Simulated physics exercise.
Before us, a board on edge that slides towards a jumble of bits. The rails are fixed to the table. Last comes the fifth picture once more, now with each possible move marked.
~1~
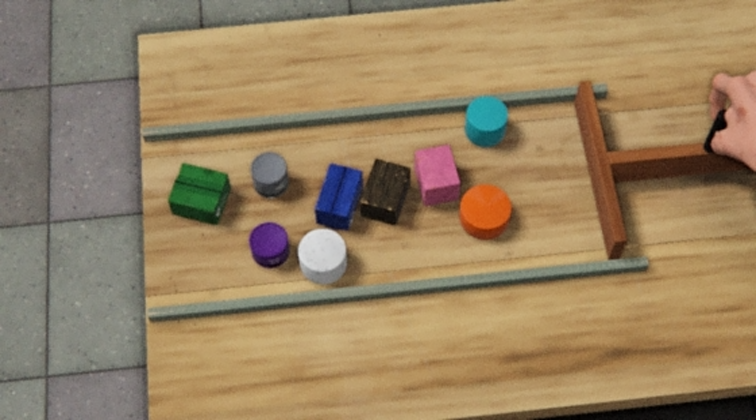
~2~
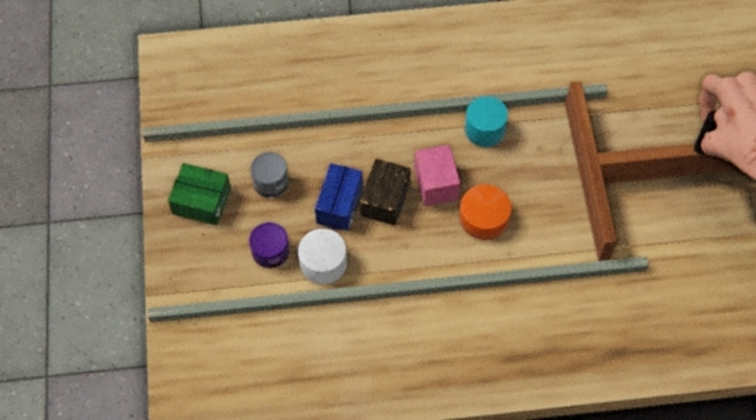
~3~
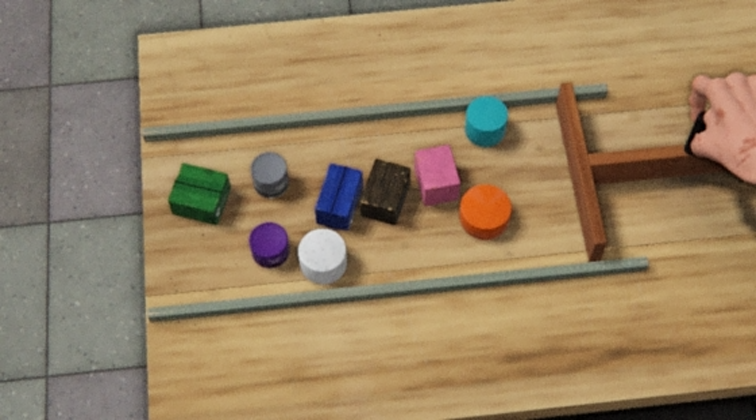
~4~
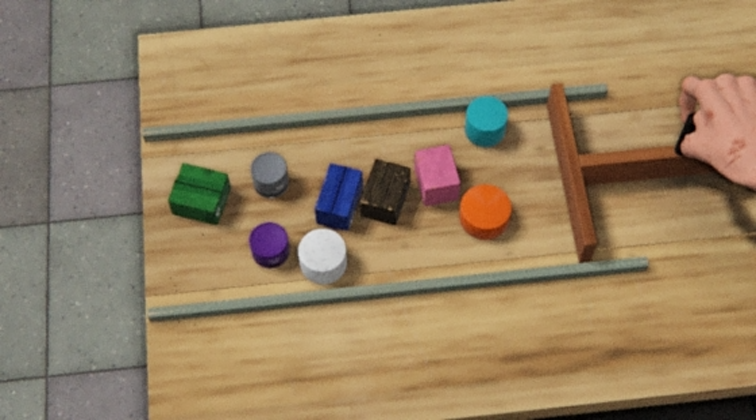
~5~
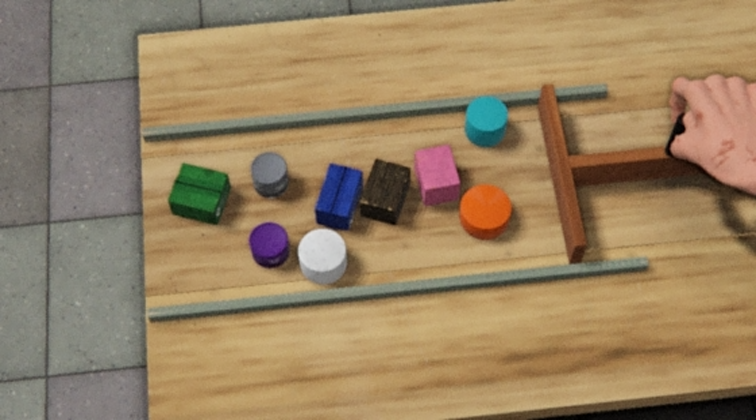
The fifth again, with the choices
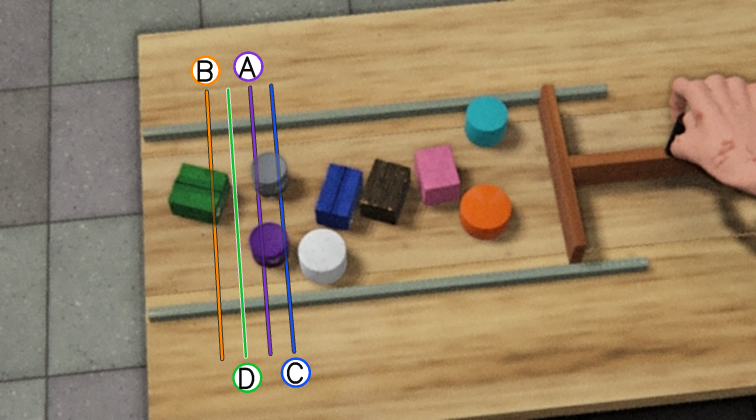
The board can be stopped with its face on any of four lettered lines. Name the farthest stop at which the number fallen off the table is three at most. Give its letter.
B.
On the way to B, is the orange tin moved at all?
Yes.
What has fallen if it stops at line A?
The green box.
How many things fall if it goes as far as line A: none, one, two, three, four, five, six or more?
In all, one.
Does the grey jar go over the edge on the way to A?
No.
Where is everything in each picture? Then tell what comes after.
The first picture shows grey jar (270, 176); pink block (437, 175); green box (200, 194).
The second picture shows board (593, 159); turquoise pot (486, 122).
The third picture shows board (583, 160); blue box (340, 198).
The fourth picture shows board (573, 161); white pot (323, 257).
The fifth picture shows board (564, 162); grey jar (270, 176); pink block (437, 175); green box (200, 194).
On the marked copy, A at (260, 213); B at (214, 218); C at (282, 211); D at (236, 216).
Taking B. A third of the way, board (440, 174); turquoise pot (403, 131); blue box (334, 198).
Two thirds of the way, board (313, 187); green box (166, 185); blue box (210, 199).
When it is over, board (215, 197); blue box over the edge; green box over the edge; two fallen.
As for the rest, A is within the limit but short; C is within the limit but short; D is within the limit but short.
